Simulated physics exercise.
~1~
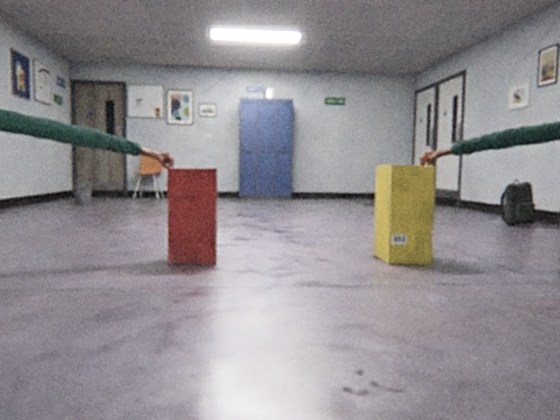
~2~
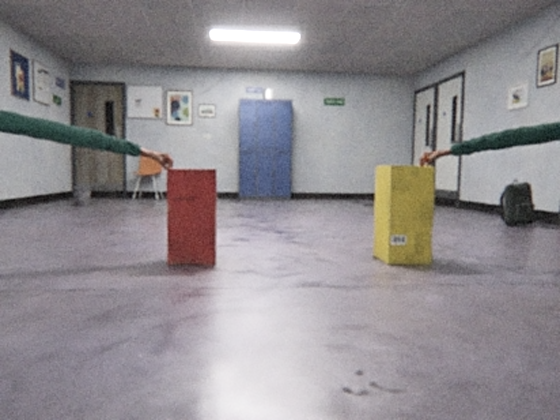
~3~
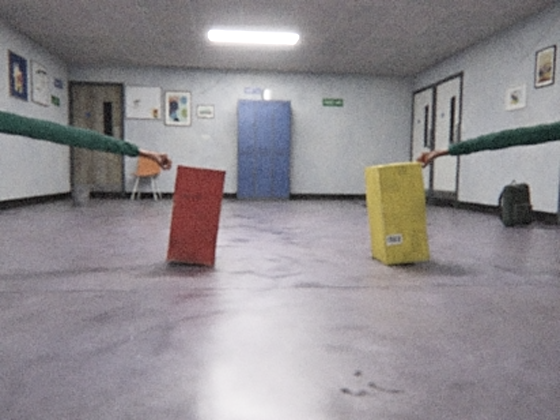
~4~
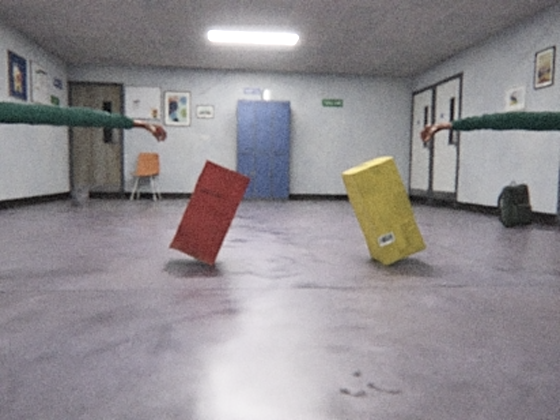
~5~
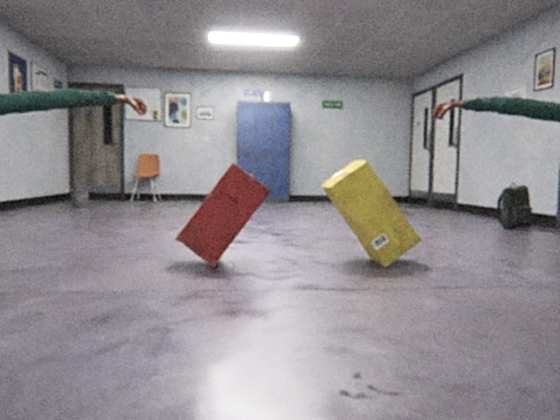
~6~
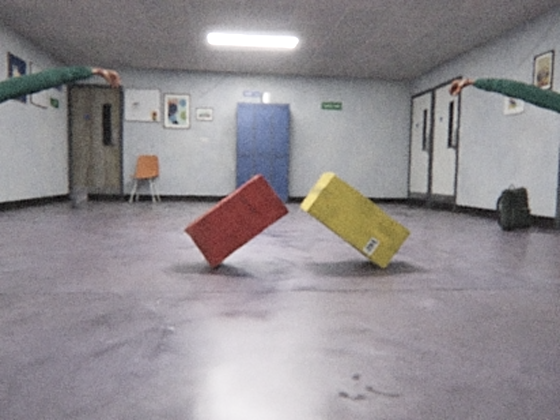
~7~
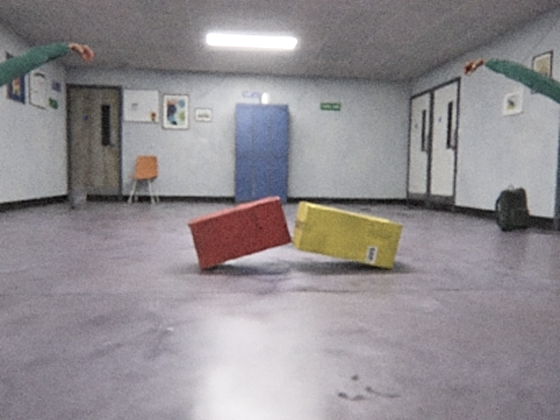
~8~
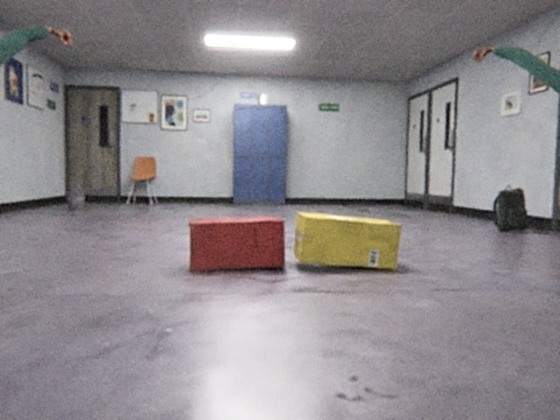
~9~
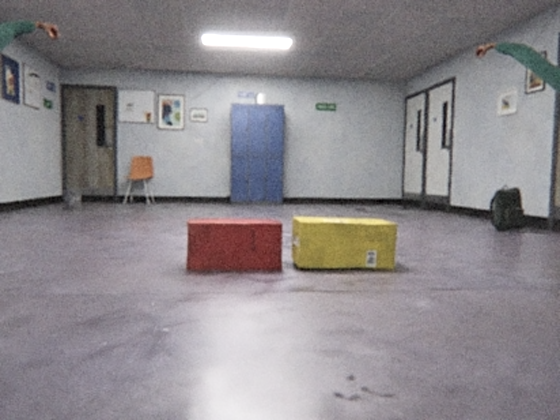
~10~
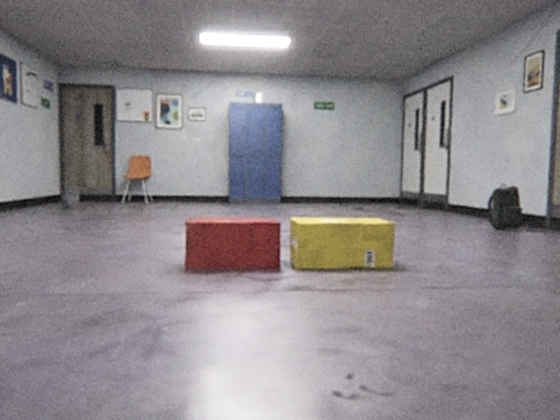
A grey room with a smooth, shiny floor is seen from a low, slightly swaying camera, with a blue locker, an orange chair and doors towards the back. A red box stands upright on the left and a yellow parcel on the right, each touched near its top by a hand in a green sleeve. The hands push them inward, then let go and draw back. Both boxes lean further and further towards each other, tipping over at nearly the same pace. They drop onto their sides and lie still, end to end, close together, as the arms leave the view.
